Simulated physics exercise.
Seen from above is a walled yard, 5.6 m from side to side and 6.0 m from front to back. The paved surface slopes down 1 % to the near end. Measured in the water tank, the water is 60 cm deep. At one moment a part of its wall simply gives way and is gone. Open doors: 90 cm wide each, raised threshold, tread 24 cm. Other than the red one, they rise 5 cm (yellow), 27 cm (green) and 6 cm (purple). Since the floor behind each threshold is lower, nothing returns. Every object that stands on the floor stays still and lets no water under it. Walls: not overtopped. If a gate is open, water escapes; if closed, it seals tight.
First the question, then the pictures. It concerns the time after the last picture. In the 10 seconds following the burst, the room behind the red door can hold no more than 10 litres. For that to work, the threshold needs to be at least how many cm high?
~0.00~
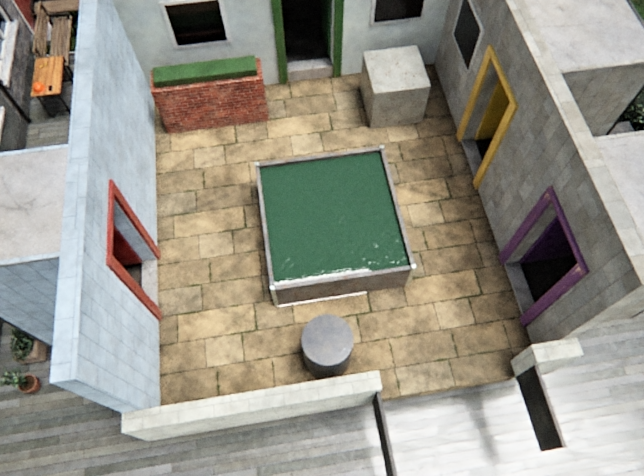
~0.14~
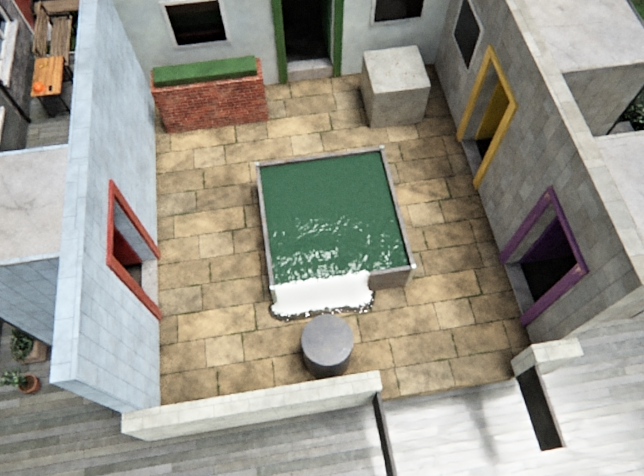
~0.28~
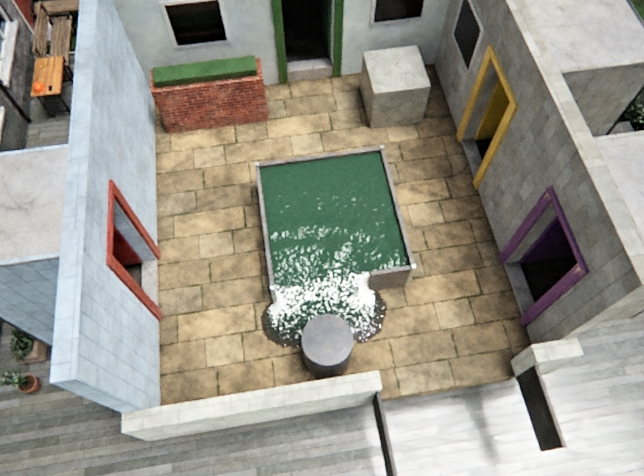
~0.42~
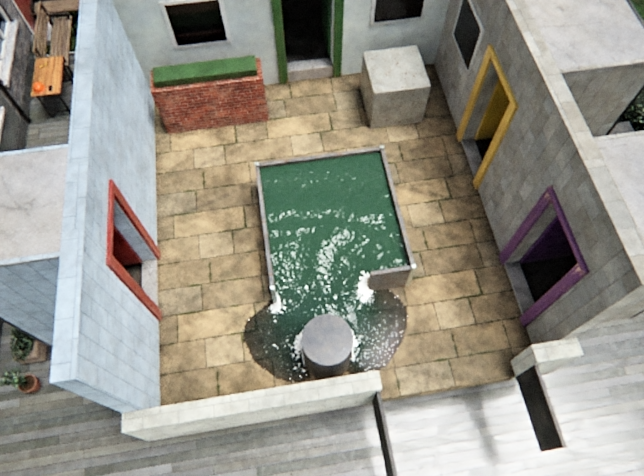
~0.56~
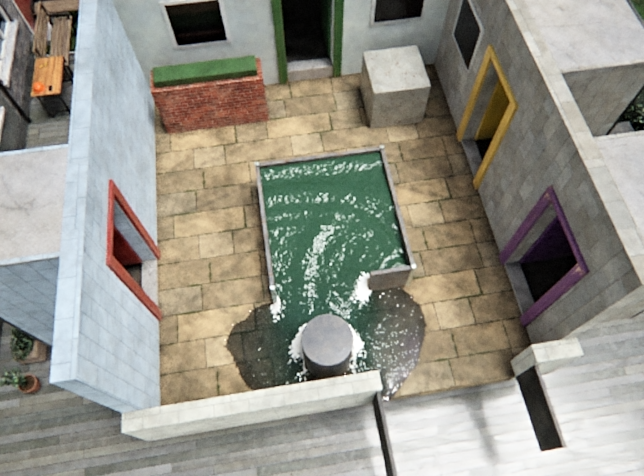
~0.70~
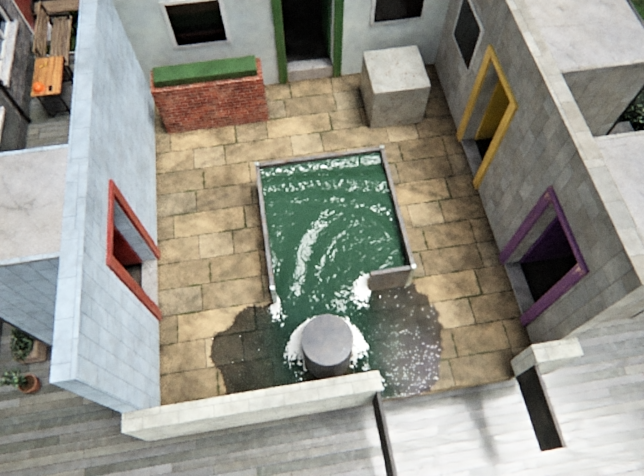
At least about 7.5 cm high.
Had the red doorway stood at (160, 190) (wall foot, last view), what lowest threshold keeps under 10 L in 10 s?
Roughly 8.0 cm.
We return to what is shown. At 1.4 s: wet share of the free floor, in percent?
Approximately 20 % of it.
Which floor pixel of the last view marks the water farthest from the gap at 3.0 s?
At about (156, 161).
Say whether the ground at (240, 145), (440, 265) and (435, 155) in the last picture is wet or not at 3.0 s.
Status: Clear / clear / clear.
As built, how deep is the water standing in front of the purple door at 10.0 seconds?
Some 3.0 centimetres.
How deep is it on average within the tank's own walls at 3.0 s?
It averages roughly 25 centimetres.
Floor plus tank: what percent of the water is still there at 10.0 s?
Around 66 in a hundred parts remain.
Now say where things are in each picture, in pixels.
In the first frame, still water, 60 cm deep, in the water tank at (331, 216); the red door at (138, 259) is dry.
In the second frame, water pours out at (323, 291) and has run 0.3 m, to (288, 317); about 5 cm deep outside, 60 cm at the back.
In the third frame, the front is at a hidden place, 0.7 m from the gap at (323, 291); 1.0 m2 of floor is wet, 60 cm left at the back.
In the fourth frame, the gap is at (323, 292), the front 1.3 m out at (357, 372); the back of the water tank holds 60 cm.
In the fifth frame, the gap is at (323, 292), the front 1.6 m out at a hidden place; the back of the water tank holds 58 cm.
In the sixth frame, the front is at a hidden place, 1.8 m from the gap at (323, 291); 3.4 m2 of floor is wet, 52 cm left at the back; the red door at (138, 259), 2.7 m from the gap, is still 1.6 m from the nearest water.
After 1.4 s water covers 20 % of the floor, deepest (47 cm) near (325, 330); it has not reached the red door.
After 3.0 s water covers 45 % of the floor, deepest (34 cm) near (187, 414); 10 cm at the red door, 2 litres in over its 6 cm threshold.
After 10.0 s water covers 100 % of the floor, deepest (10 cm) near (162, 418); 5 cm at the red door, 21 litres in over its 6 cm threshold.
At the red door as built, the water arrived by 2.0 s and peaked near 10 cm at 3.2 s.
Run again over the same 10 s with other heights there, 17 litres in over 6.5 cm, 6 litres over 8.5 cm. The limit of 10 litres is kept from about 7.5 cm up.
